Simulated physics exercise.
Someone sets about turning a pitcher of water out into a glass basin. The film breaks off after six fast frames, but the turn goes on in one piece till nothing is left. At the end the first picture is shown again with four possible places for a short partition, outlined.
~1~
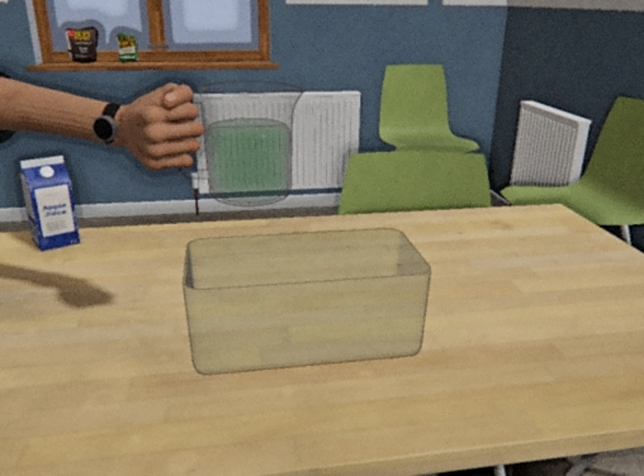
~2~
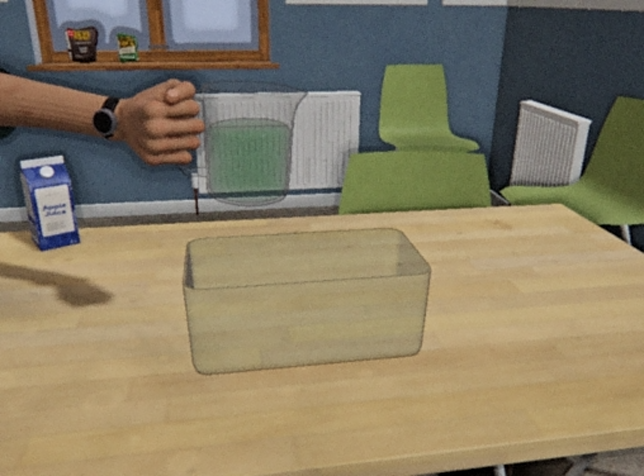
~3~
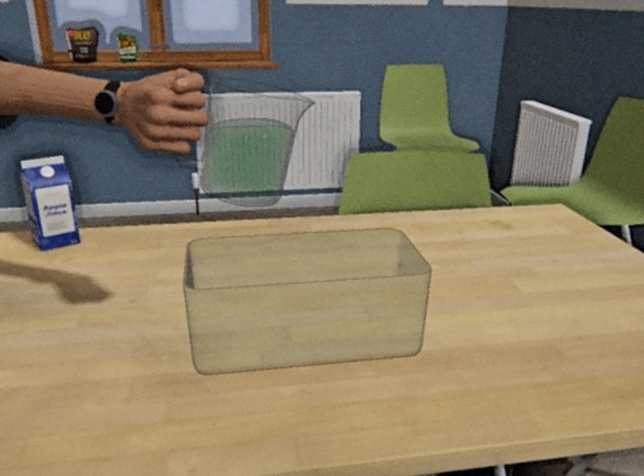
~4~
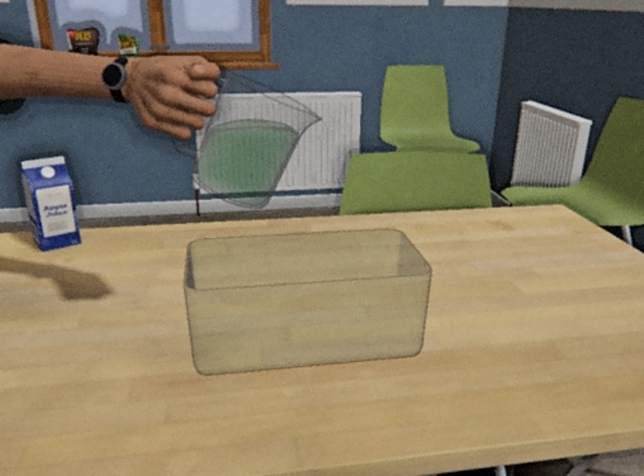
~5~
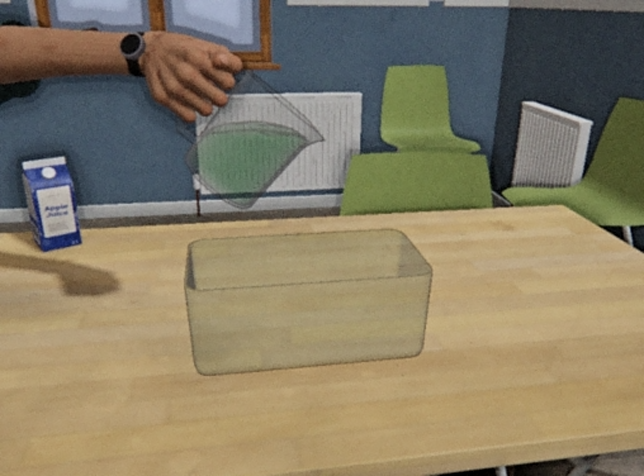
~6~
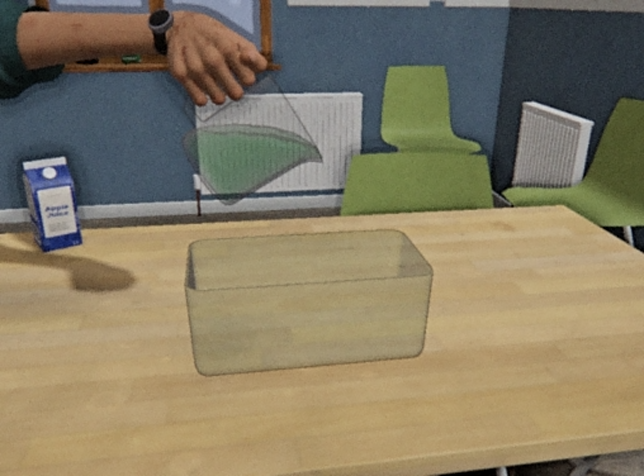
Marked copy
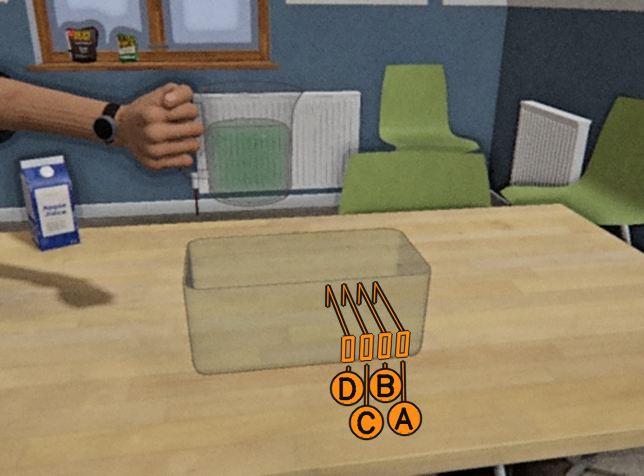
A hand wearing a dark watch tilting a clear pitcher of greenish water steadily rightward above an empty glass basin on a wooden table.
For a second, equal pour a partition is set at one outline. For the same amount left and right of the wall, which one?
It is C.
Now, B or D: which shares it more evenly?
D.
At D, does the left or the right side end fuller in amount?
The right side.
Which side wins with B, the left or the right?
The left one.
On the marked copy, A at (402, 362); B at (384, 363); C at (366, 365); D at (348, 367).
For position A, about 88 % ends left of the wall and 7 % right of it; 5 % is lost outside.
For position B, about 82 % ends left of the wall and 13 % right of it; 4 % is lost outside.
For position C, about 50 % ends left of the wall and 45 % right of it; 4 % is lost outside.
For position D, about 23 % ends left of the wall and 72 % right of it; 5 % is lost outside.
